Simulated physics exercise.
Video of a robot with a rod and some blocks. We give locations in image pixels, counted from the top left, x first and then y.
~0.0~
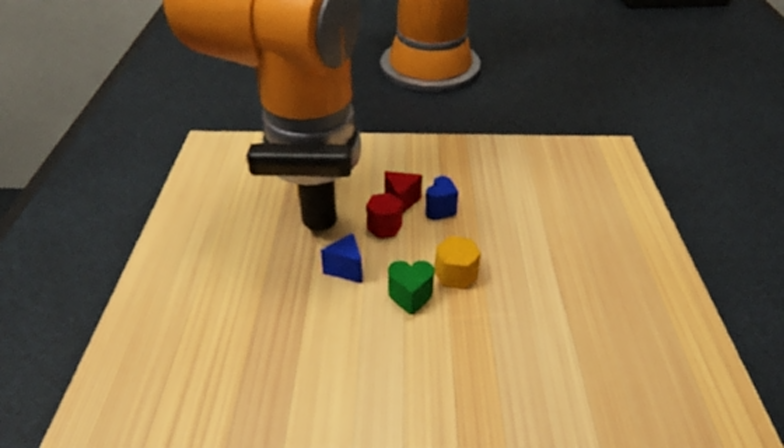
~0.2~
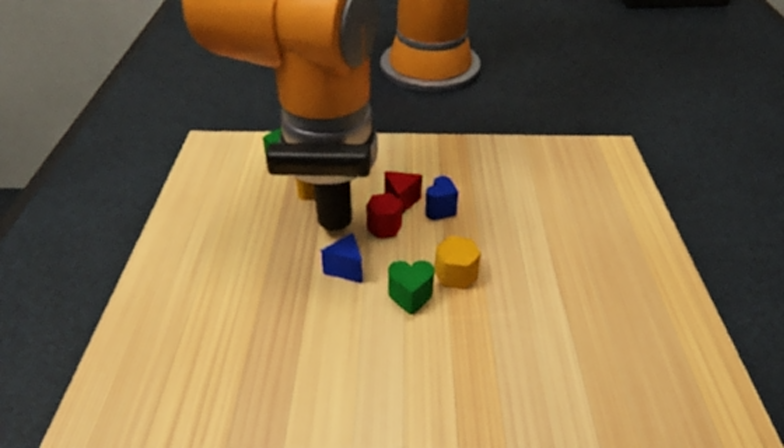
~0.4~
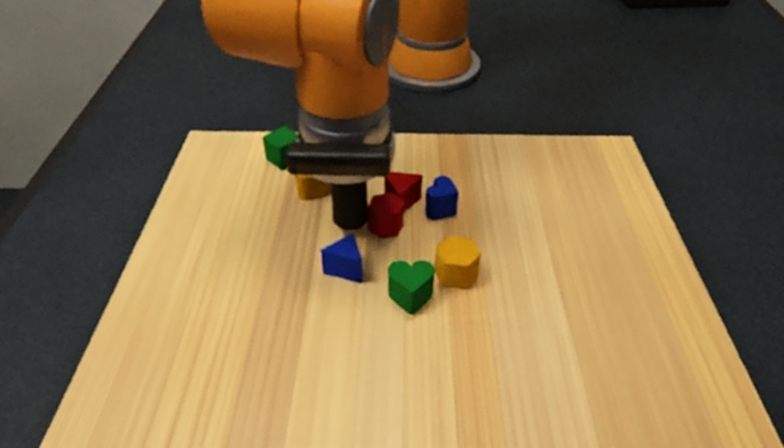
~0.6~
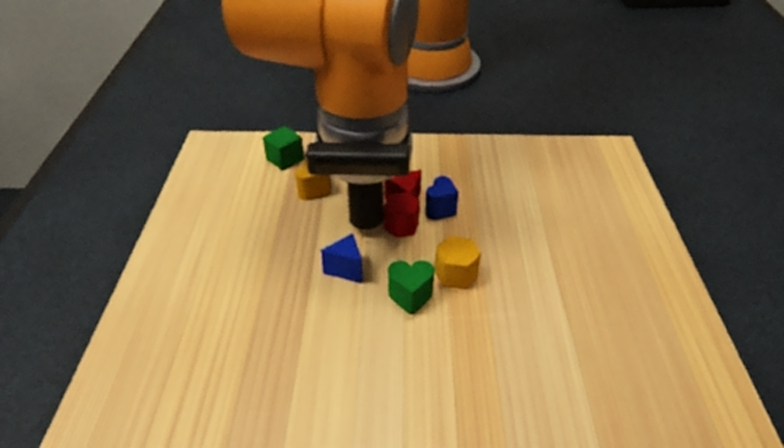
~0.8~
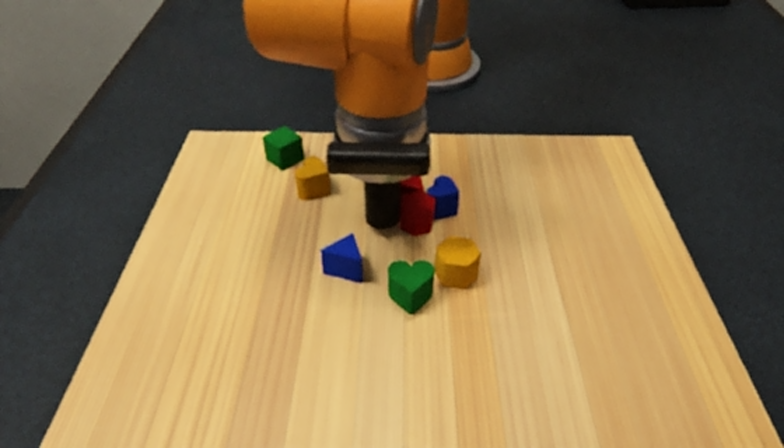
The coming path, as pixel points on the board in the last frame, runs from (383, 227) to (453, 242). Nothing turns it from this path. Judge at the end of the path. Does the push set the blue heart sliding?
Going by the path, yes.
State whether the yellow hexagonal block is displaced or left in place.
Right where it was.
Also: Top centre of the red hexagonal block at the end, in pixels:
Its top middle: (477, 202).
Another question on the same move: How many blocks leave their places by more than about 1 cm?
I think two will be displaced.
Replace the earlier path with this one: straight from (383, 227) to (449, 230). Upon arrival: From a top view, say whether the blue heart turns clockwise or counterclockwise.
Looking down, it rotates anti-clockwise.
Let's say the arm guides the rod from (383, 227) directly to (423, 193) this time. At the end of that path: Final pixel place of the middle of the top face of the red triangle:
Its top middle is near (439, 156).
What follows on the original path. Halfway along, rod (418, 226); red hexagonal block (451, 203), turned 30° anticlockwise; blue heart (455, 181), turned 40° anticlockwise.
At the end, rod (453, 234); red hexagonal block (477, 202), turned 70° anticlockwise; blue heart (456, 181), turned 50° anticlockwise; yellow hexagonal block not moved.
